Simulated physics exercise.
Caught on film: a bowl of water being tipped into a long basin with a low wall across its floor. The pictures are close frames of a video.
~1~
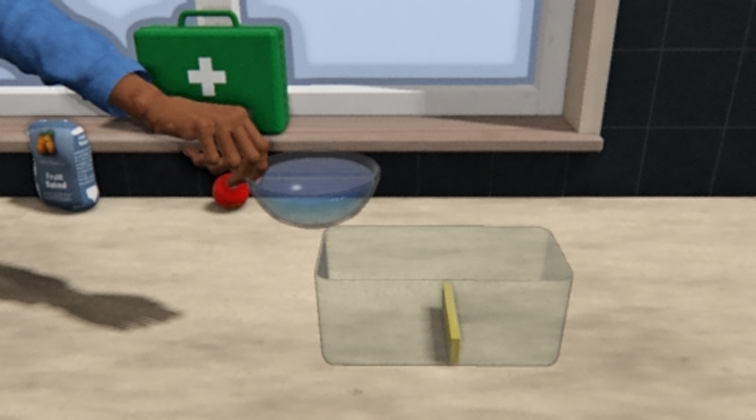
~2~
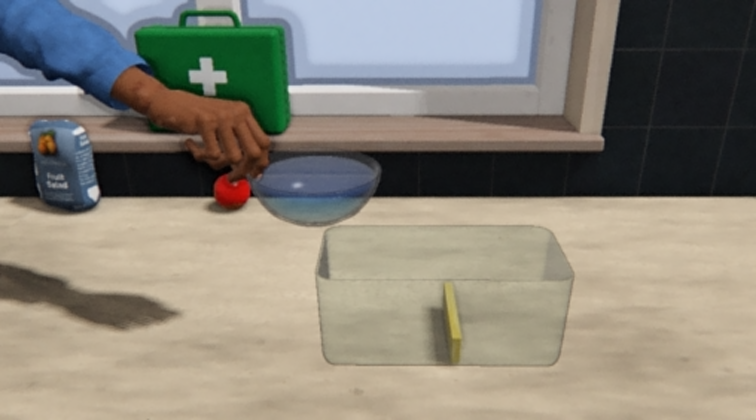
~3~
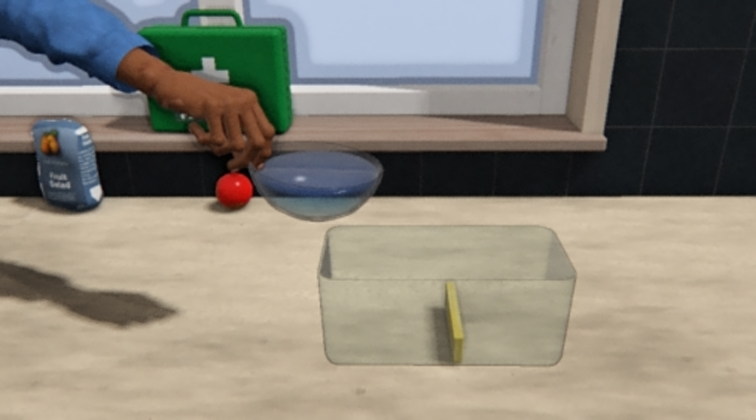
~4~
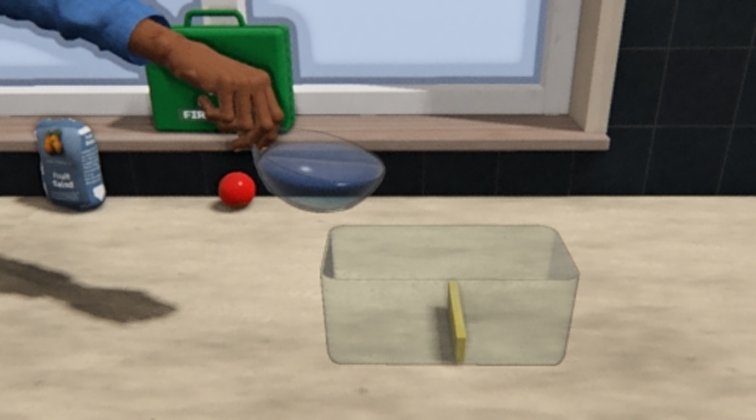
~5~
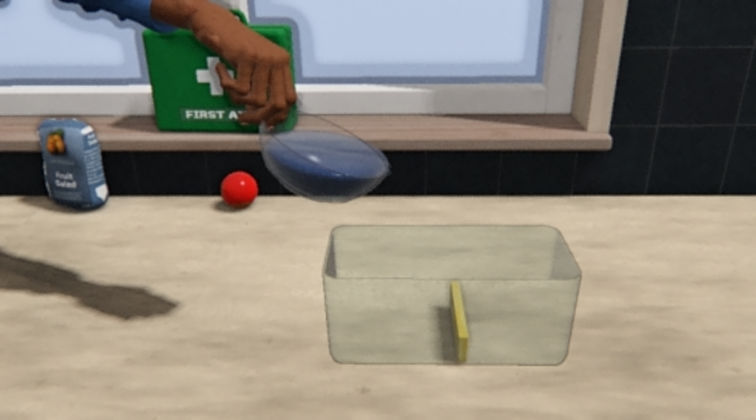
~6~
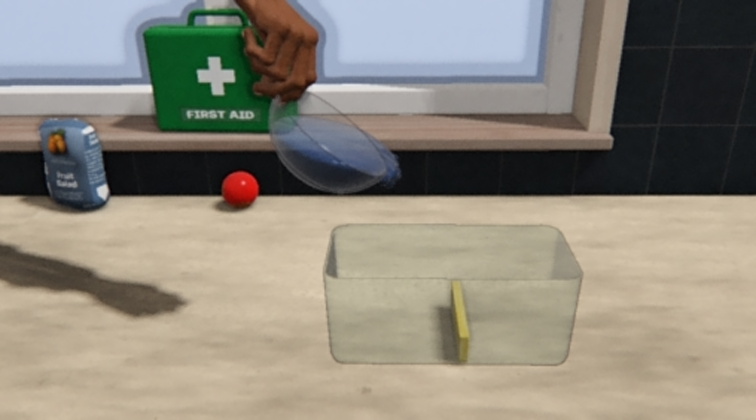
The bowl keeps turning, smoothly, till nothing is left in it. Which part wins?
Most lies in the right-hand part.
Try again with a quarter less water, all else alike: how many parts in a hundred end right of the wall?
Near 60 %.
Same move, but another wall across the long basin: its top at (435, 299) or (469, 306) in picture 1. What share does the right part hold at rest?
The first gives 70 %, the second 45 %.
A moment on, the tilt is 112° and 3 per cent is still to pour, 10 is left of the wall and 20 right of it.
Next, the tilt is 119° and 0 per cent is still to pour, 15 is left of the wall and 75 right of it.
Then the tilt is 119° and 1 per cent is still to pour, 23 is left of the wall and 51 right of it.
Later the tilt is 119° and 0 per cent is still to pour, 36 is left of the wall and 56 right of it.
In the end 36 per cent lies left of the wall, 57 right of it and 7 outside.
